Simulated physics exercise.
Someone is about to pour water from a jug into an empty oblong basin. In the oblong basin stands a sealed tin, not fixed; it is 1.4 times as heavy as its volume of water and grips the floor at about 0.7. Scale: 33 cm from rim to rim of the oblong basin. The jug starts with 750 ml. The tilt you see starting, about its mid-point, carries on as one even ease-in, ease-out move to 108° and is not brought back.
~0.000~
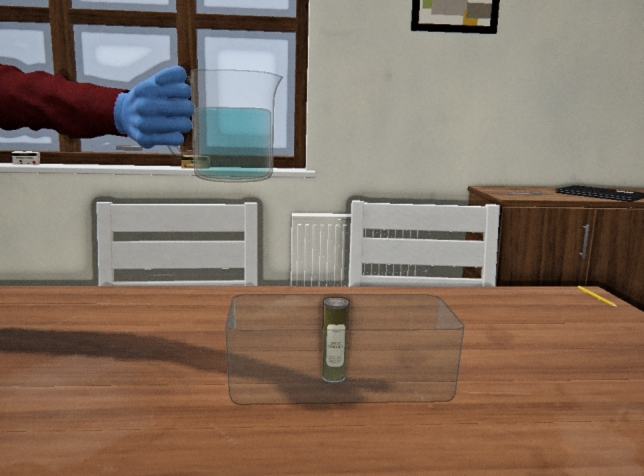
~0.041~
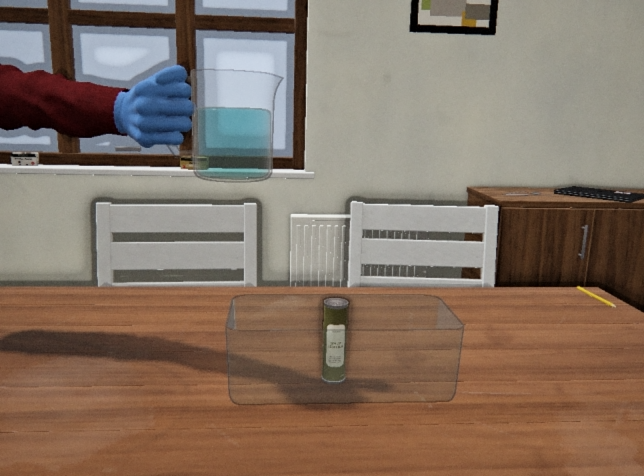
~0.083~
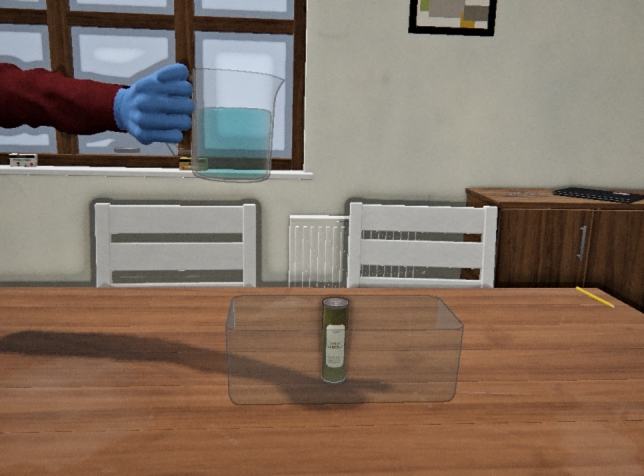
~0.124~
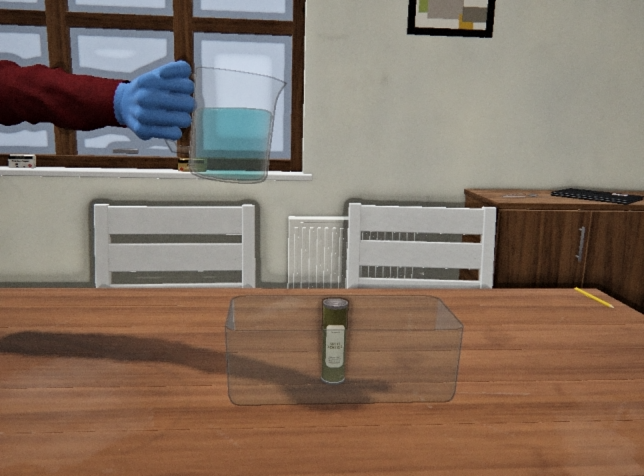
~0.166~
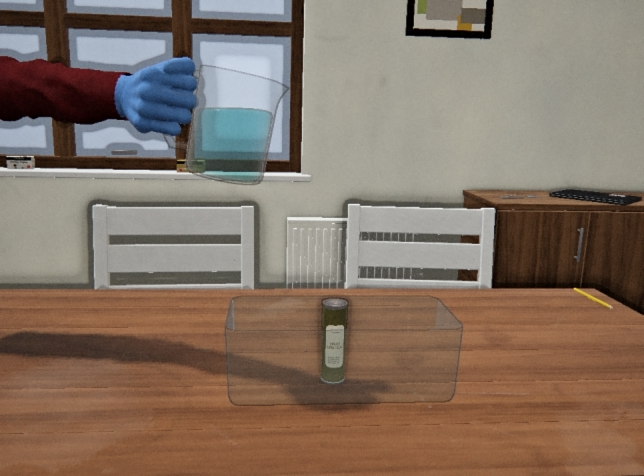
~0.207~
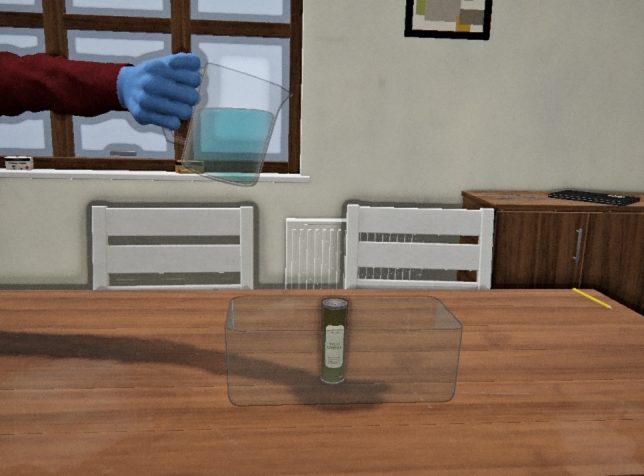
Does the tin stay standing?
The tin keeps standing.
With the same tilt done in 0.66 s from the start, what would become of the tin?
The tin remains upright.
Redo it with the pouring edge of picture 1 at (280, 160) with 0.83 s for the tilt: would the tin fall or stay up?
Then it topples.
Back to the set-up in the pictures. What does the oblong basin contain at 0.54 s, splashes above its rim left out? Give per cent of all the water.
Some 0 per cent.
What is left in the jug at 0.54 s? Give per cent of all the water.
About 88 per cent.
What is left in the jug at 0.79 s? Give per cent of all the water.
Some 32 per cent.
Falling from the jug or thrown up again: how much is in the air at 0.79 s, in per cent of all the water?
Near 46 in a hundred.
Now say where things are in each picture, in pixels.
The first frame shows tilt 0°; pouring edge (283, 76); surface from (196, 108) to (272, 111); the oblong basin's rim runs from (230, 312) to (451, 312); the tin's top is at (336, 306).
The second frame shows tilt 1°; pouring edge (283, 77); surface from (195, 109) to (272, 111).
The third frame shows tilt 3°; pouring edge (285, 79); surface from (195, 109) to (272, 111).
The fourth frame shows tilt 6°; pouring edge (287, 82); surface from (196, 109) to (272, 112).
The fifth frame shows tilt 10°; pouring edge (290, 87); surface from (196, 110) to (273, 112).
The sixth frame shows tilt 16°; pouring edge (293, 93); surface from (196, 114) to (275, 113).
Then, 0.54 s in, the tilt is 79° and 89 per cent is still to pour; the tin stands where it began.
Then, 0.79 s in, the tilt is 107° and 31 per cent is still to pour; the tin stands where it began.
Then, 1.05 s in, the tilt is 108° and 4 per cent is still to pour; the tin stands where it began.
Then, 1.33 s in, the tilt is 108° and 0 per cent is still to pour; the tin stands where it began.
Finally, the tin stands where it began.
